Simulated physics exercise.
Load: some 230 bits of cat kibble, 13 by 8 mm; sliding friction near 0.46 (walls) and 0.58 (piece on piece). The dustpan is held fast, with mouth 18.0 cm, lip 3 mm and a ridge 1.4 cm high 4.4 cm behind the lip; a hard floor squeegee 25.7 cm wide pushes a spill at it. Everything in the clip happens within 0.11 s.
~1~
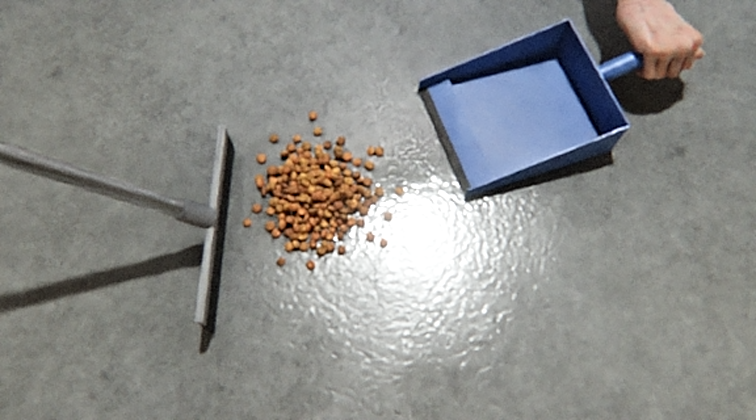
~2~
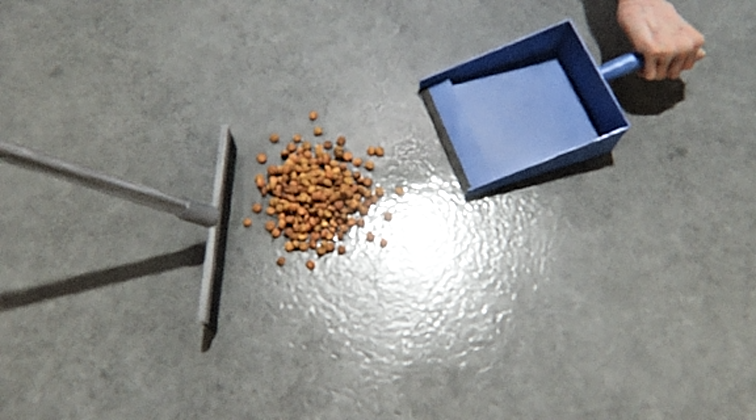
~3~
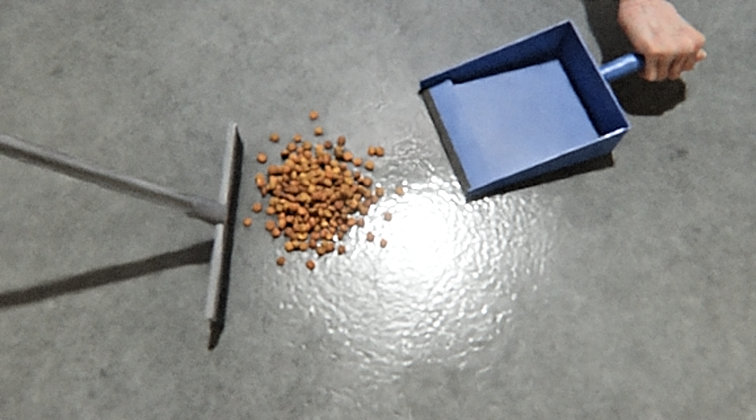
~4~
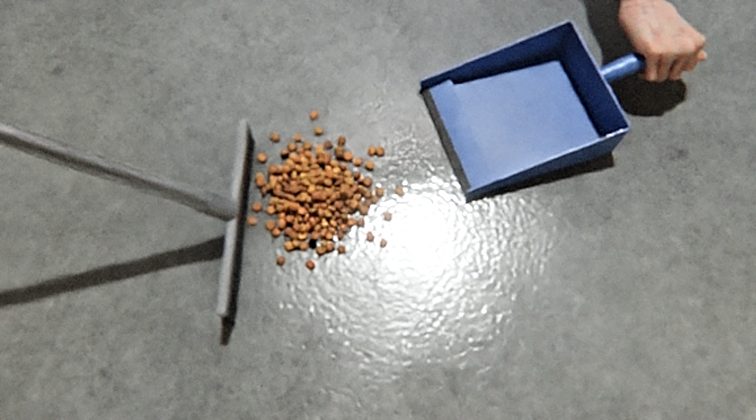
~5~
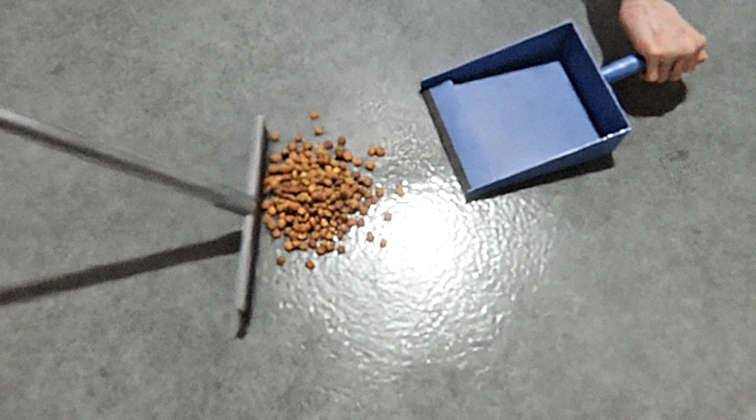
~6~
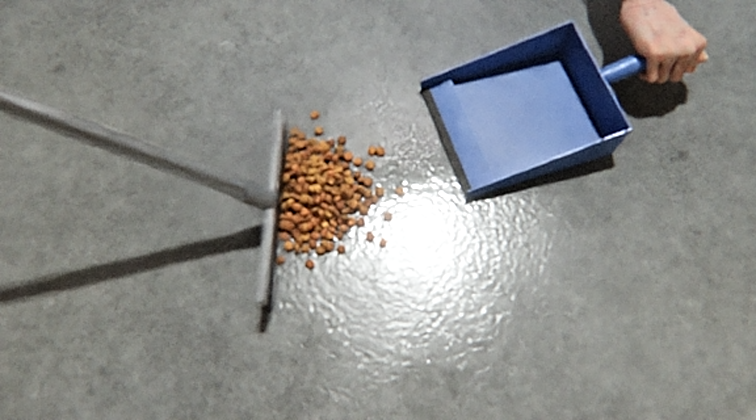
The video shows a squeegee on a long handle sliding rightward across a gray floor into a pile of small brown pieces, pressing its left side together, while a hand at upper right holds a blue dustpan nearly still.
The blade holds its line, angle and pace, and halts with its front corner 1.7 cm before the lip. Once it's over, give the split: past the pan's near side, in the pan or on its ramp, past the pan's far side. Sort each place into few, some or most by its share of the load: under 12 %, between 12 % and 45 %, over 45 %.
Shares: Past the pan's near side: Some; in the pan or on its ramp: Some; past the pan's far side: Few.
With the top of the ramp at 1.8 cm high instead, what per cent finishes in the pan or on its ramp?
Then around 30 percent, ramp counted.
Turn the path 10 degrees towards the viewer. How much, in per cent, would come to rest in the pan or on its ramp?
Estimate: 30 % in pan or on ramp.
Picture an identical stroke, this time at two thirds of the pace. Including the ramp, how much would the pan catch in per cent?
Some 15 %.
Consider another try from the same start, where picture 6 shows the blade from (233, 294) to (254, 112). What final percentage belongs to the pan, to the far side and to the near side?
You'd see pan at 0, far at 5 and near at 20.
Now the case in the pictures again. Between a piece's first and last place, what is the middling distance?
Median shift: Approx. 20 cm.
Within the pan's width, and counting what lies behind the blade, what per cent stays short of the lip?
35 per cent.
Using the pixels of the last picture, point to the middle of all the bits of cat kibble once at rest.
After settling, the middle sits near (457, 177).
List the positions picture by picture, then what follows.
In the first picture, blade from (202, 321) to (224, 133), moved 0.0 cm, 0 of the pieces shifted so far; middle of the pieces at (317, 194); pan at (525, 116).
In the second picture, blade from (204, 320) to (227, 132), moved 0.3 cm, 0 of the pieces shifted so far; middle of the pieces at (317, 194).
In the third picture, blade from (212, 317) to (234, 129), moved 1.2 cm, 0 of the pieces shifted so far; middle of the pieces at (318, 193).
In the fourth picture, blade from (224, 313) to (245, 126), moved 2.7 cm, 1 of the pieces shifted so far; middle of the pieces at (318, 193).
In the fifth picture, blade from (241, 307) to (261, 122), moved 4.8 cm, 9 of the pieces shifted so far; middle of the pieces at (318, 193).
In the sixth picture, blade from (263, 300) to (281, 117), moved 7.5 cm, 128 of the pieces shifted so far; middle of the pieces at (321, 193); pan at (527, 118).
Then, 0.10 s after the last picture, middle of the blade 14 cm from the lip; 0 % over the lip, far side 0 %, near side 15 %.
Then, 0.16 s after the last picture, middle of the blade 8 cm from the lip; 0 % over the lip, far side 0 %, near side 30 %.
Then, 0.37 s after the last picture, middle of the blade 6 cm from the lip; 30 % over the lip, far side 0 %, near side 35 %.
In the end, near side 35 %, pan 30 %, far side 0 %, in front of the lip or behind the blade 35 %.
